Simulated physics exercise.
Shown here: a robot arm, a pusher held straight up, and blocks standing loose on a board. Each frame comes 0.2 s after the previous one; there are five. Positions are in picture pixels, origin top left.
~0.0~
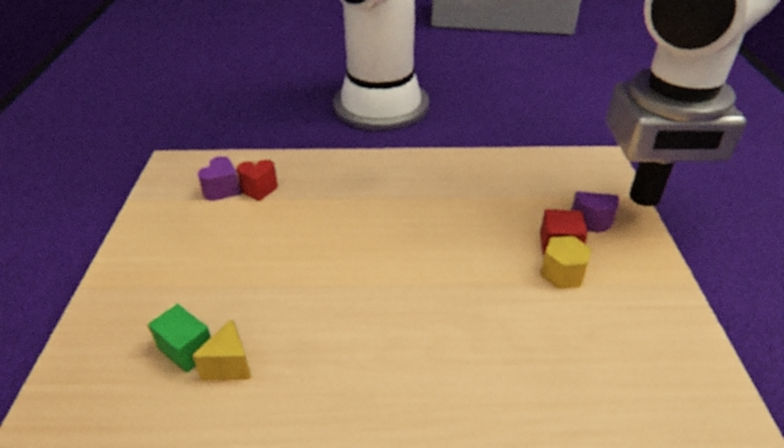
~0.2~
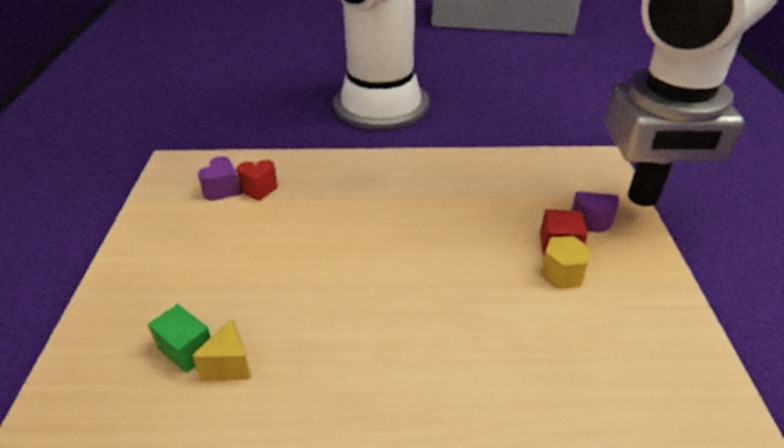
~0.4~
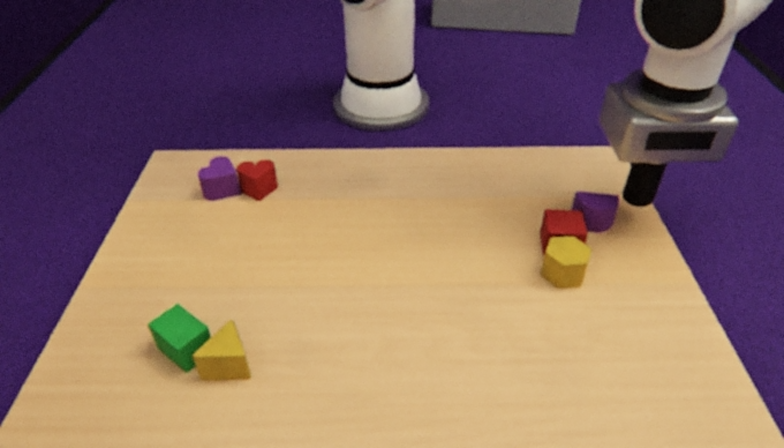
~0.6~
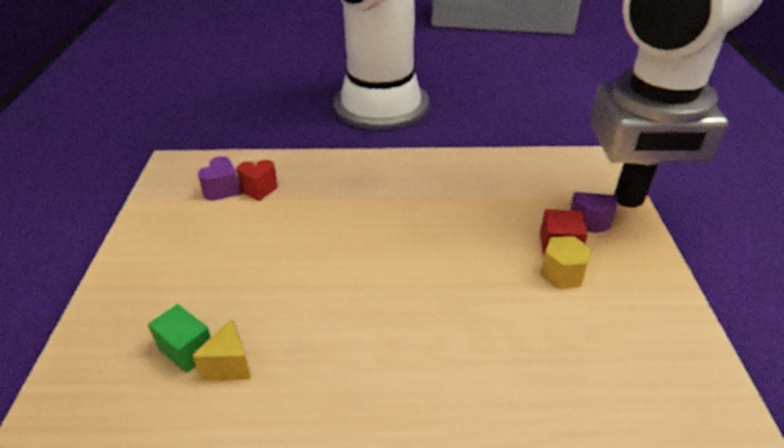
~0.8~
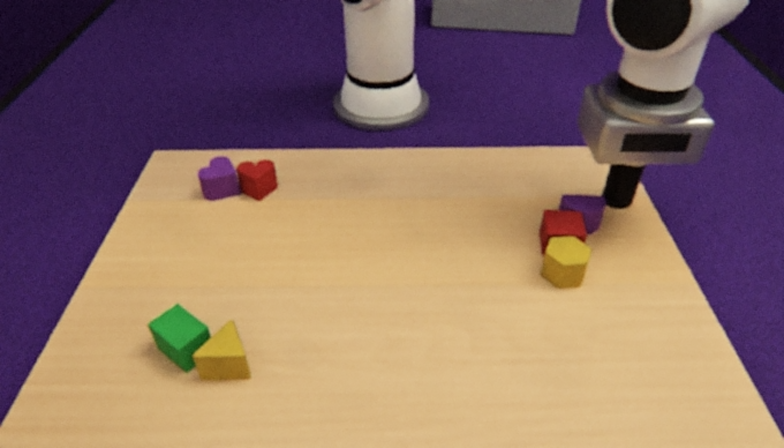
At the start, a robot arm holds its black pusher upright just right of a purple block, near a red block and a yellow hexagonal one, with two pairs of blocks at left. The pusher slides slowly left, then nudges the purple block slightly left, while the other blocks stay still.
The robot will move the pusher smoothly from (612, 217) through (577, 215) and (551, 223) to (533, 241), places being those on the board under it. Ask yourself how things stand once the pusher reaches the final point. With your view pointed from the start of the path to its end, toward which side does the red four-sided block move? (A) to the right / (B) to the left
B - to the left.
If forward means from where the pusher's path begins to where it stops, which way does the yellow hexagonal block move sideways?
Out to the left.
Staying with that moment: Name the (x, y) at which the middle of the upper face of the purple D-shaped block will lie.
I think it will end close to (505, 208).
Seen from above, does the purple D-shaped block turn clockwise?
My answer is no.
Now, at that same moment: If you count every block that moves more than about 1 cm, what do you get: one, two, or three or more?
That push would leave three or more blocks displaced by more than about 1 cm.
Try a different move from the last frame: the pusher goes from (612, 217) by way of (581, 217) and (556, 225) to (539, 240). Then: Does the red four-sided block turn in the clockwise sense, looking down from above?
I'd say no.
The first path, step by step. One third of the way, pusher at (581, 199); red four-sided block at (563, 222); purple D-shaped block at (553, 199), turned 35° anticlockwise.
Two thirds of the way, pusher at (554, 208); red four-sided block at (563, 222); purple D-shaped block at (524, 203), turned 55° anticlockwise.
At the end, pusher at (536, 225); red four-sided block at (556, 239), turned 30° anticlockwise; yellow hexagonal block at (576, 267), turned 15° anticlockwise; purple D-shaped block at (505, 208), turned 25° anticlockwise.
